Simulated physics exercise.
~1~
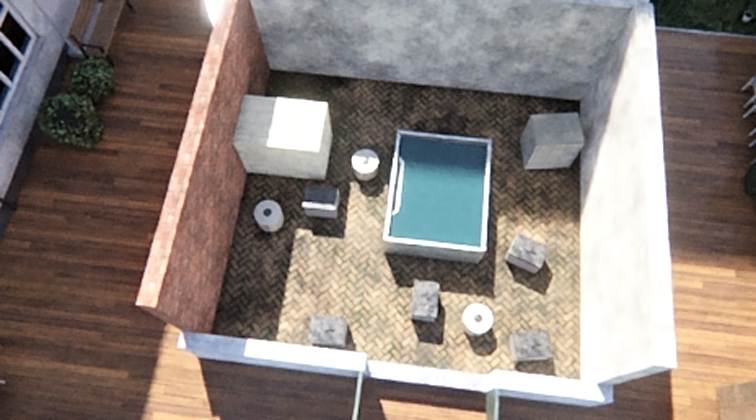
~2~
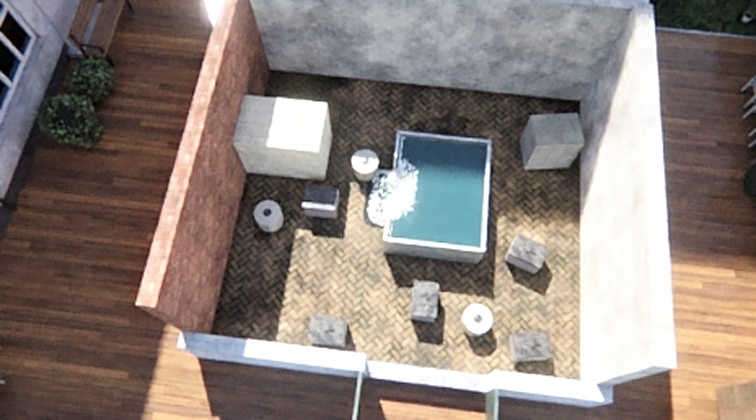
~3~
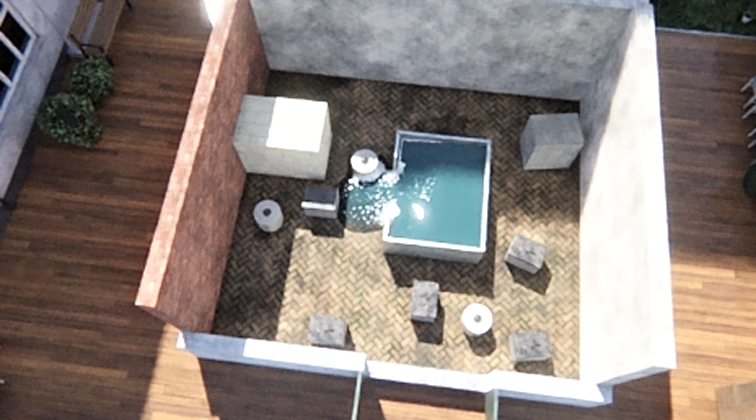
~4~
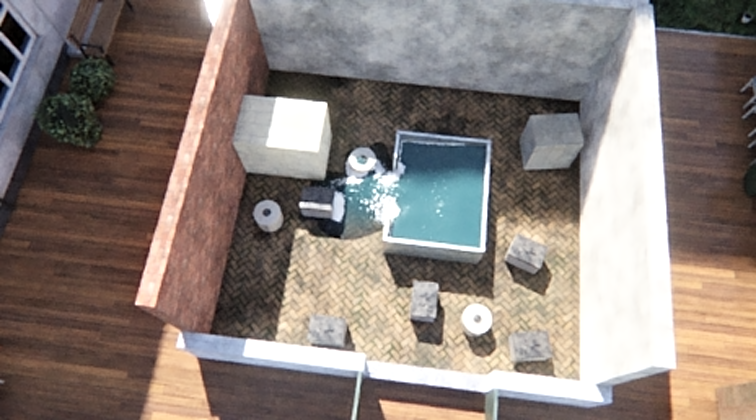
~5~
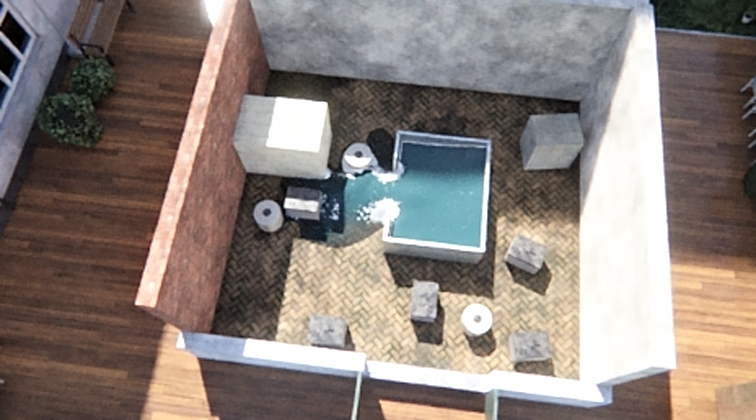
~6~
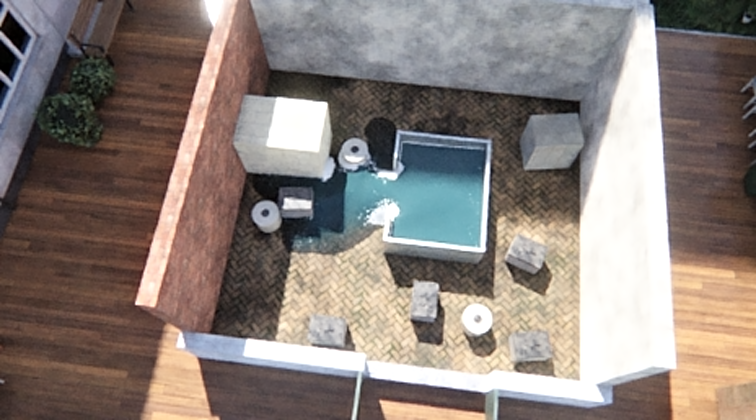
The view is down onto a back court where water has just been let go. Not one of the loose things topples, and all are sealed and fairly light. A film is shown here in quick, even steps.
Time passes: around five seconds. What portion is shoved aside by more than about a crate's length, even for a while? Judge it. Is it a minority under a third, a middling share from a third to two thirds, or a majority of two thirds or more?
The share moved far is a third up to two thirds.
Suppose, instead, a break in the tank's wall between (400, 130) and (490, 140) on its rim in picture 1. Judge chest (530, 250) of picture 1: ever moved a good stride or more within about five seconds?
Honestly, it went the full distance.
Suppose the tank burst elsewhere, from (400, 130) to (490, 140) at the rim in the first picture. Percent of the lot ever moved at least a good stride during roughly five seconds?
Roughly 10 in a hundred.
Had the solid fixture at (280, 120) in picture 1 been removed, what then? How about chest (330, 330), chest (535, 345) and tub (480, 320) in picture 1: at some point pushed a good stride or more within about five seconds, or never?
The first traveled far, the second remained nearby, and the third remained nearby.
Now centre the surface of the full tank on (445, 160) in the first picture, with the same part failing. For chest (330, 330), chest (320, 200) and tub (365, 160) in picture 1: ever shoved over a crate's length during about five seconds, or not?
Taking them in turn: Got sent well off; got sent well off; got sent well off.
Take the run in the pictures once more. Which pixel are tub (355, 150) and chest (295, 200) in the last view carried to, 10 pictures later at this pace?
First object around (372, 89); second object around (247, 175).
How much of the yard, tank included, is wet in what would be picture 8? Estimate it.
Around 25 percent.
A moment on, 2 of 8 are well off their spots; 1 afloat.
Next, 3 of 8 are well off their spots; 2 afloat.
Later, 4 of 8 are well off their spots; 1 afloat.
In the end, 5 of 8 are well off their spots, and 5 have been at some point; 2 afloat.
